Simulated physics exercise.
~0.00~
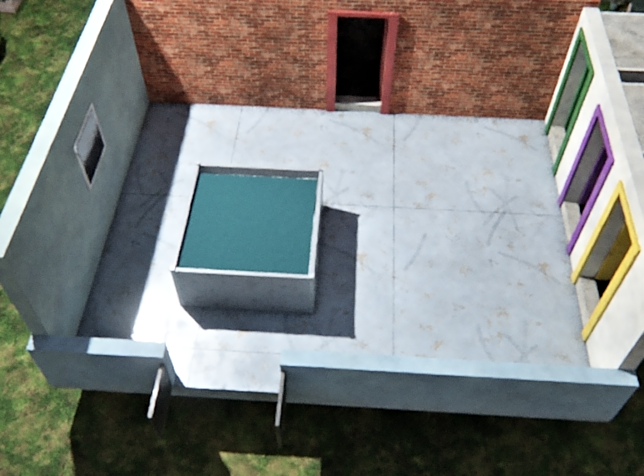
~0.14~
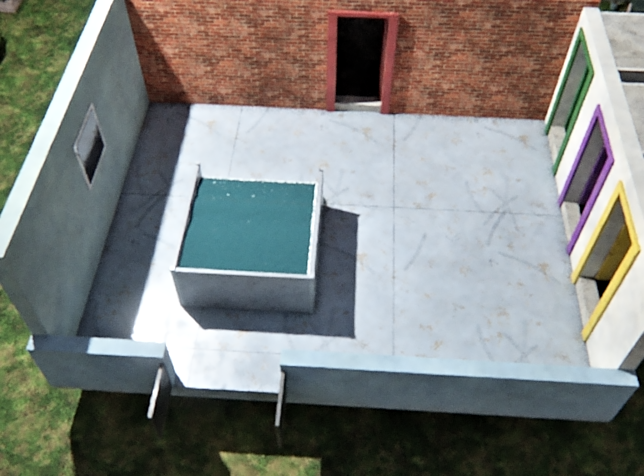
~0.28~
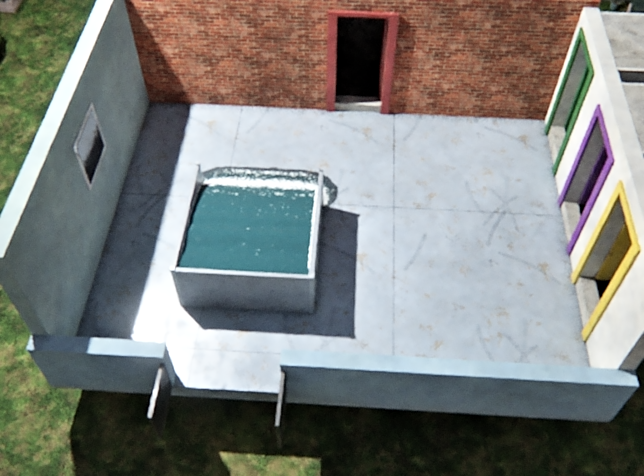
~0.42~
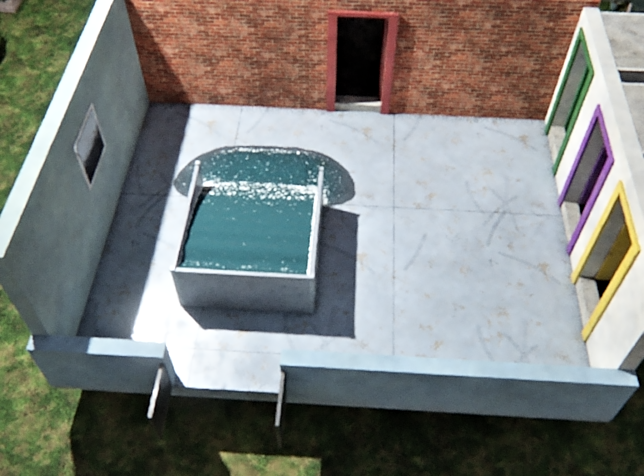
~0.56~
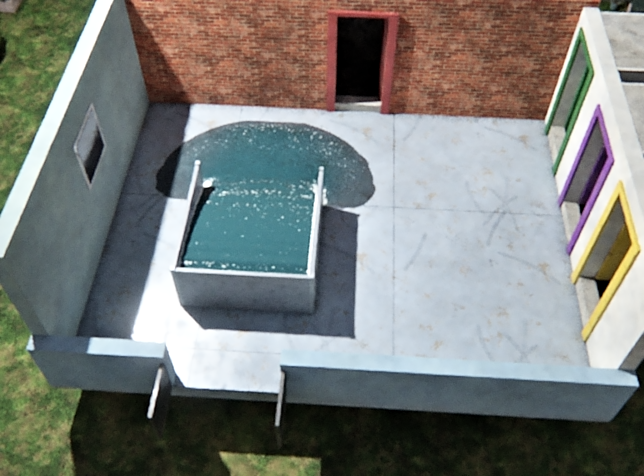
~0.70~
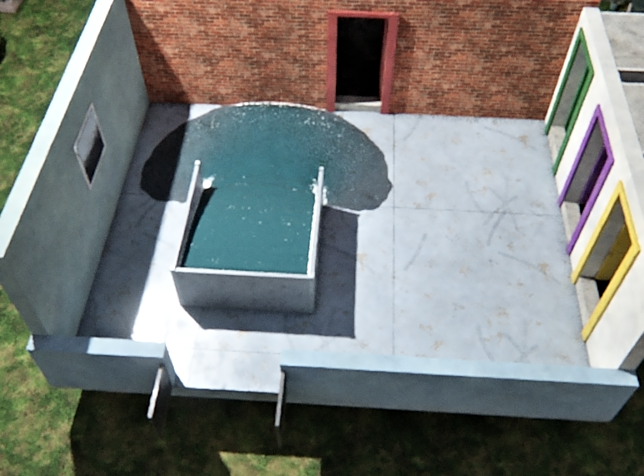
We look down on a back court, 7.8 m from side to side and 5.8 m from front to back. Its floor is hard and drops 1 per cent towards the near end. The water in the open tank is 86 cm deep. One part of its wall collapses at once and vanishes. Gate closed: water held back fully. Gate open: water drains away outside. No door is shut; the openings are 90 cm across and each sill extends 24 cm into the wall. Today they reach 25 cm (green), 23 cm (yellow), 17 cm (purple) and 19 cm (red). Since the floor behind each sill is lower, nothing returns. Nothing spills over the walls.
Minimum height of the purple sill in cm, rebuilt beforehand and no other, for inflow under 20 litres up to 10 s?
8.5 cm.
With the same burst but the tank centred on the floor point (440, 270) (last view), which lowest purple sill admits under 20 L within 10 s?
About 8.0 centimetres.
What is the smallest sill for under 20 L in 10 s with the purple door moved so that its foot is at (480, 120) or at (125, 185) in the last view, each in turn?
Roughly 7.0 cm, then roughly 10.5 cm.
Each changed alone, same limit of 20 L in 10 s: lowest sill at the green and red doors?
Roughly 23 cm for the green door and roughly 26 cm for the red door.
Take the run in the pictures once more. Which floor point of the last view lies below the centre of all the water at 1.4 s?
The balance point sits at roughly (263, 191).
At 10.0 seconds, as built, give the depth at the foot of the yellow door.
About 12.5 centimetres deep.
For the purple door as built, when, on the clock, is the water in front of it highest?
About 4.0 seconds.
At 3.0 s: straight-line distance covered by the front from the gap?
About 5.8 m.
After 1.4 s water covers 30 % of the floor, deepest (50 cm) near (276, 109); it has not reached the purple door.
After 3.0 s water covers 45 % of the floor, deepest (38 cm) near (150, 103); it has not reached the purple door.
After 10.0 s water covers 100 % of the floor, deepest (16 cm) near (333, 380); 7 cm at the purple door, 0 litres in over its 17 cm sill.
At the purple door as built, the water arrived by 3.2 s and peaked near 15 cm at 4.0 s.
Run again over the same 10 s with other heights there, 34 litres in over 7 cm, 14 litres over 9.5 cm. The limit of 20 litres is kept from about 8.5 cm up.
